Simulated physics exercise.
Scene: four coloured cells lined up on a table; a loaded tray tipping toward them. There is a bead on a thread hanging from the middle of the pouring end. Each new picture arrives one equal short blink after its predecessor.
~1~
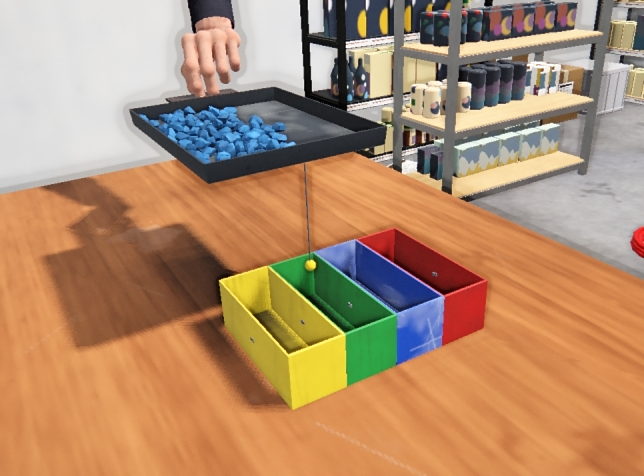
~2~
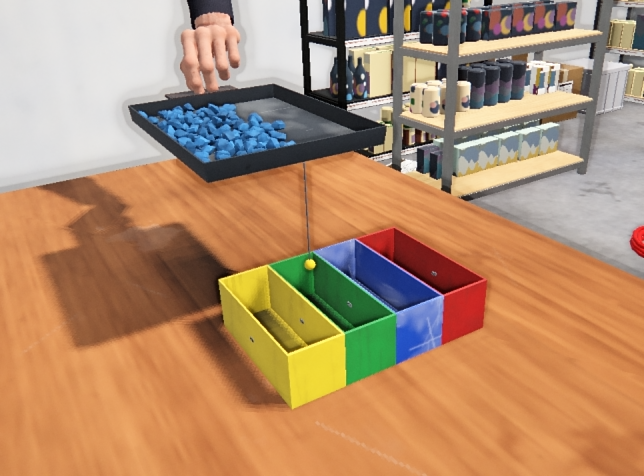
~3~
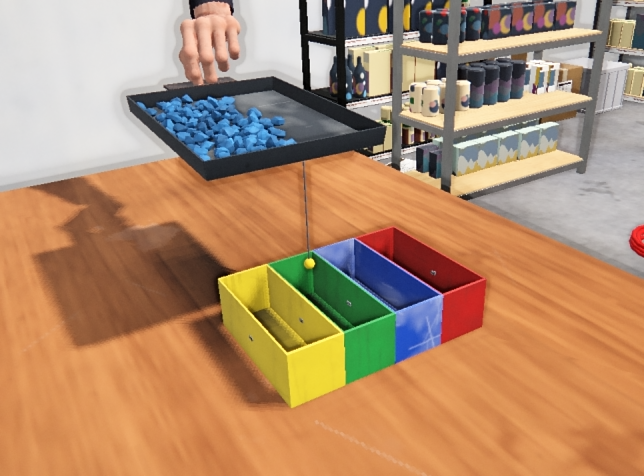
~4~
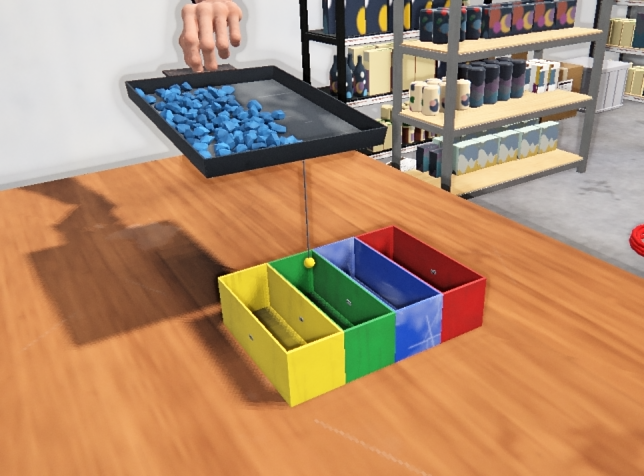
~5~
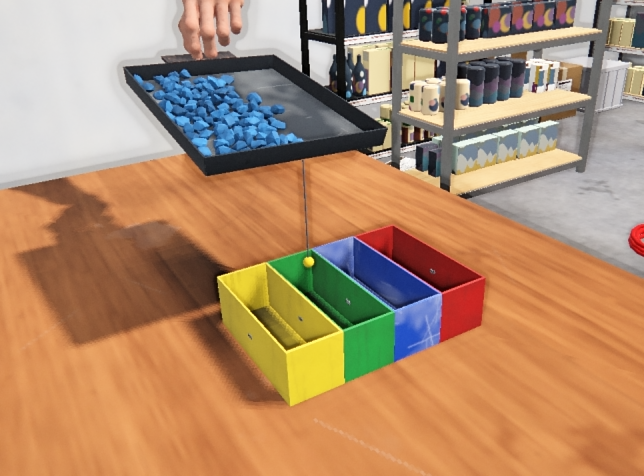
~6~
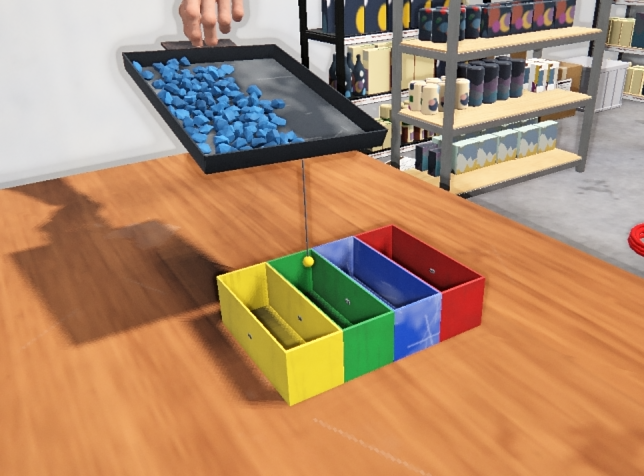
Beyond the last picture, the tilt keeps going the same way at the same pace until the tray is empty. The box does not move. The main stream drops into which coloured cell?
It drops into the blue cell.
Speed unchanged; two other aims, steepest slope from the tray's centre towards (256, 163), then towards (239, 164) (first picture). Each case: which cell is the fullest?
Try 1 - the yellow cell. Try 2 - that yellow cell.
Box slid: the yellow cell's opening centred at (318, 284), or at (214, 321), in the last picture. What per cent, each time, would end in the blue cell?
Roughly 20% on the first try and 30% on the second.
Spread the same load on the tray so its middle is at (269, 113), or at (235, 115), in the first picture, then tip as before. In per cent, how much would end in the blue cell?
About 50 % and 50 %.
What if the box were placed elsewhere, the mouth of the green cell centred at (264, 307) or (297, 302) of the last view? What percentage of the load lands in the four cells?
First placement near 70 percent, second near 90 percent.
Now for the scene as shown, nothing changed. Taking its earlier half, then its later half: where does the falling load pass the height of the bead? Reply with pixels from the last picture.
The first part passes (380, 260); everything after passes (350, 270).
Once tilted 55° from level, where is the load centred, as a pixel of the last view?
Look around (298, 117) in the last picture.
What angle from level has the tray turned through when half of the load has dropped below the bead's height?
Around 100°, give or take.
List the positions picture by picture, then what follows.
The first picture shows corners of the pouring end (206, 163) and (384, 126), level; middle of the load (226, 135), aquarium stones; bead on its thread (310, 265); yellow cell (318, 367); green cell (371, 345); blue cell (420, 326); red cell (464, 308).
The second picture shows corners of the pouring end (205, 162) and (384, 126), level; middle of the load (225, 133).
The third picture shows corners of the pouring end (205, 160) and (384, 126), tipped barely, lowest at the right corner; middle of the load (224, 128).
The fourth picture shows corners of the pouring end (206, 158) and (385, 126), tipped a little, lowest at the right corner; middle of the load (224, 120).
The fifth picture shows corners of the pouring end (206, 156) and (385, 128), tipped a little, lowest at the right corner; middle of the load (223, 113).
The sixth picture shows corners of the pouring end (206, 155) and (385, 129), tipped a little, lowest at the right corner; middle of the load (223, 106); yellow cell (315, 363); green cell (368, 342); blue cell (417, 322); red cell (462, 305).
Just after the last frame, tray tipped steeply; almost all on the tray; just a few falling or outside the box.
A moment on, tray tipped right over; roughly two thirds on the tray; about a tenth in the blue cell; about a tenth in the red cell; about a tenth in the green cell; just a few in the yellow cell; about a tenth falling or outside the box.
Further on, tray tipped past a quarter turn; roughly half in the blue cell; roughly a quarter in the green cell; about a tenth in the red cell; about a tenth in the yellow cell; about a tenth falling or outside the box.
When it is over, tray tipped past a quarter turn; roughly half in the blue cell; roughly a quarter in the green cell; about a tenth in the red cell; about a tenth in the yellow cell; about a tenth outside the box.
